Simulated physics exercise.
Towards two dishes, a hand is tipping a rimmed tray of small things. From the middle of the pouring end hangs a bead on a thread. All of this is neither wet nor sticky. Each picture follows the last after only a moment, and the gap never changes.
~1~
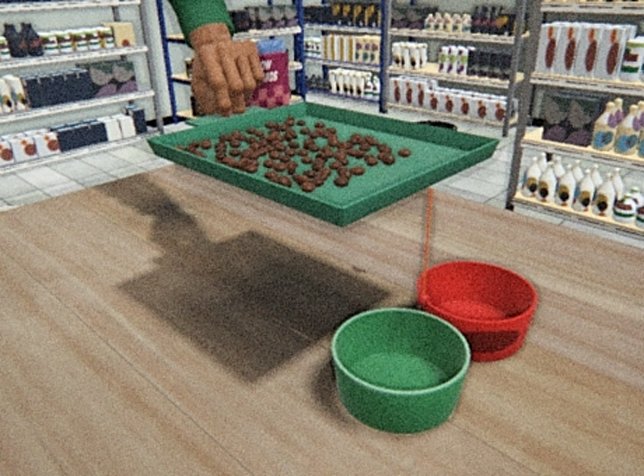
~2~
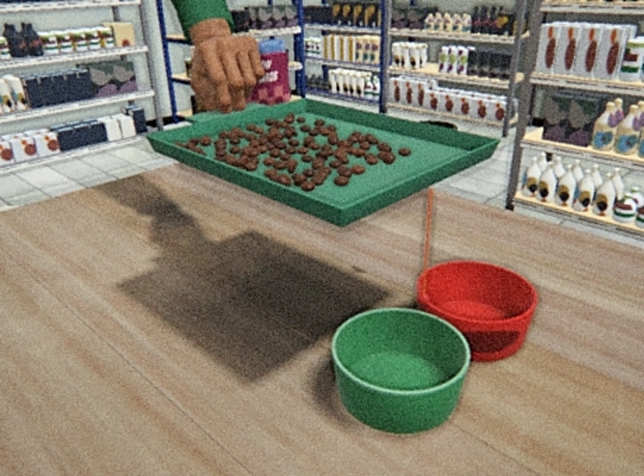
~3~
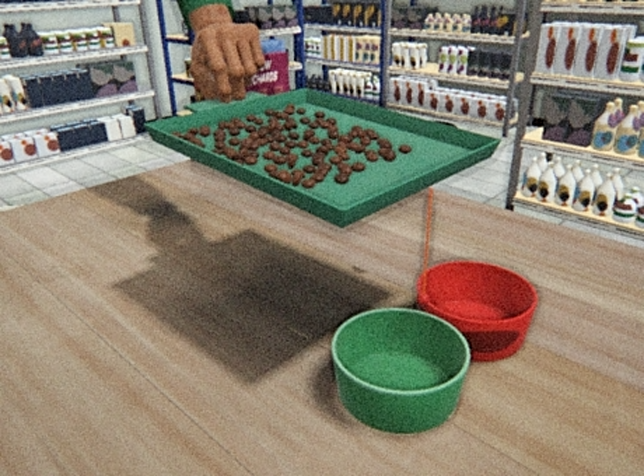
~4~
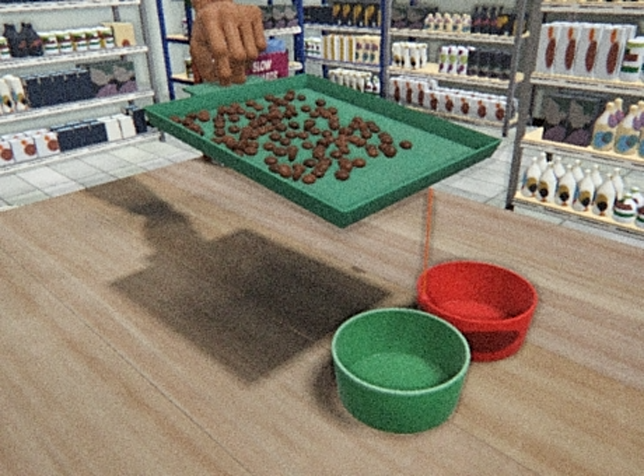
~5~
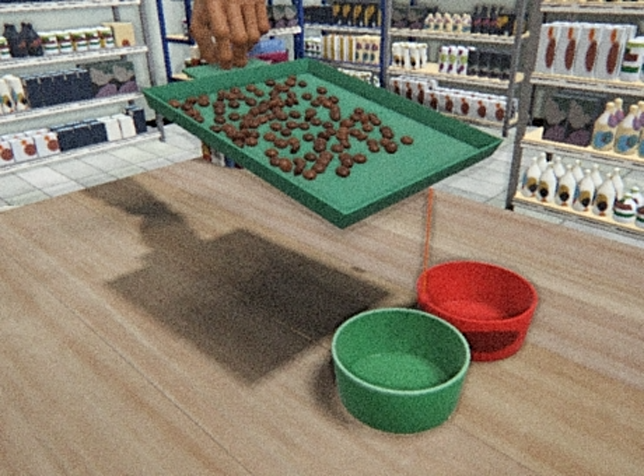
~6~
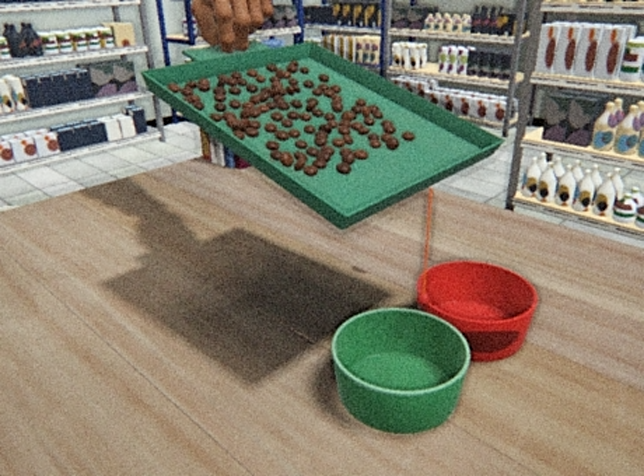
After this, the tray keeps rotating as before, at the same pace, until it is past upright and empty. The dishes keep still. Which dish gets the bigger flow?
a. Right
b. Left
(b) Left.
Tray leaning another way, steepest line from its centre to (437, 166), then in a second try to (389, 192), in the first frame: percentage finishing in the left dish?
In order, 0 in a hundred and 70 in a hundred.
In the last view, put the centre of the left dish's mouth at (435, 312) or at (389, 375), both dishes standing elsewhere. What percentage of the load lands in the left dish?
You'd get 30 in a hundred the first time and 50 in a hundred the second.
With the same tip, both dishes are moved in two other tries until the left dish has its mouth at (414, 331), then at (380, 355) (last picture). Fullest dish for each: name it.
Place 1 - the dish at left; place 2 - the dish at left.
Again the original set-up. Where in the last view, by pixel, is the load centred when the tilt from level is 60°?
Look close to (409, 180) in the last picture.
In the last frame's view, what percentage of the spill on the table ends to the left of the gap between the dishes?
Close to 30 %.
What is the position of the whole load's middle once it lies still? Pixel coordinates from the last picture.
Somewhere close to (416, 393) in the last picture.
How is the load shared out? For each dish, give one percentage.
Near 60 in a hundred for the left dish; near 10 for the right dish.
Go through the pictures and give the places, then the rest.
Corners of the pouring end at (342, 204) and (493, 140), level; middle of the load at (291, 153), flat chocolate drops; left dish at (456, 397); right dish at (527, 329); bead on its thread at (423, 299), in the first picture.
Corners of the pouring end at (342, 205) and (493, 139), level; middle of the load at (291, 151), in the second picture.
Corners of the pouring end at (343, 205) and (494, 139), tipped barely, level across its low end; middle of the load at (291, 145), in the third picture.
Corners of the pouring end at (344, 207) and (495, 139), tipped a little, level across its low end; middle of the load at (291, 135), in the fourth picture.
Corners of the pouring end at (345, 208) and (496, 139), tipped a little, level across its low end; middle of the load at (292, 125), in the fifth picture.
Corners of the pouring end at (346, 210) and (498, 139), tipped clearly, level across its low end; middle of the load at (293, 116); left dish at (456, 397); right dish at (527, 329), in the sixth picture.
Soon, tray tipped steeply; most on the tray; a small part in the air.
A while on, tray tipped right over; about a third on the tray; about a quarter in the left dish; a small part outside both; about a quarter in the air.
Towards the end, tray tipped past a quarter turn; about two thirds in the left dish; a small part in the right dish; about a third outside both.
Finally, tray tipped past a quarter turn; about two thirds in the left dish; a small part in the right dish; about a third outside both.
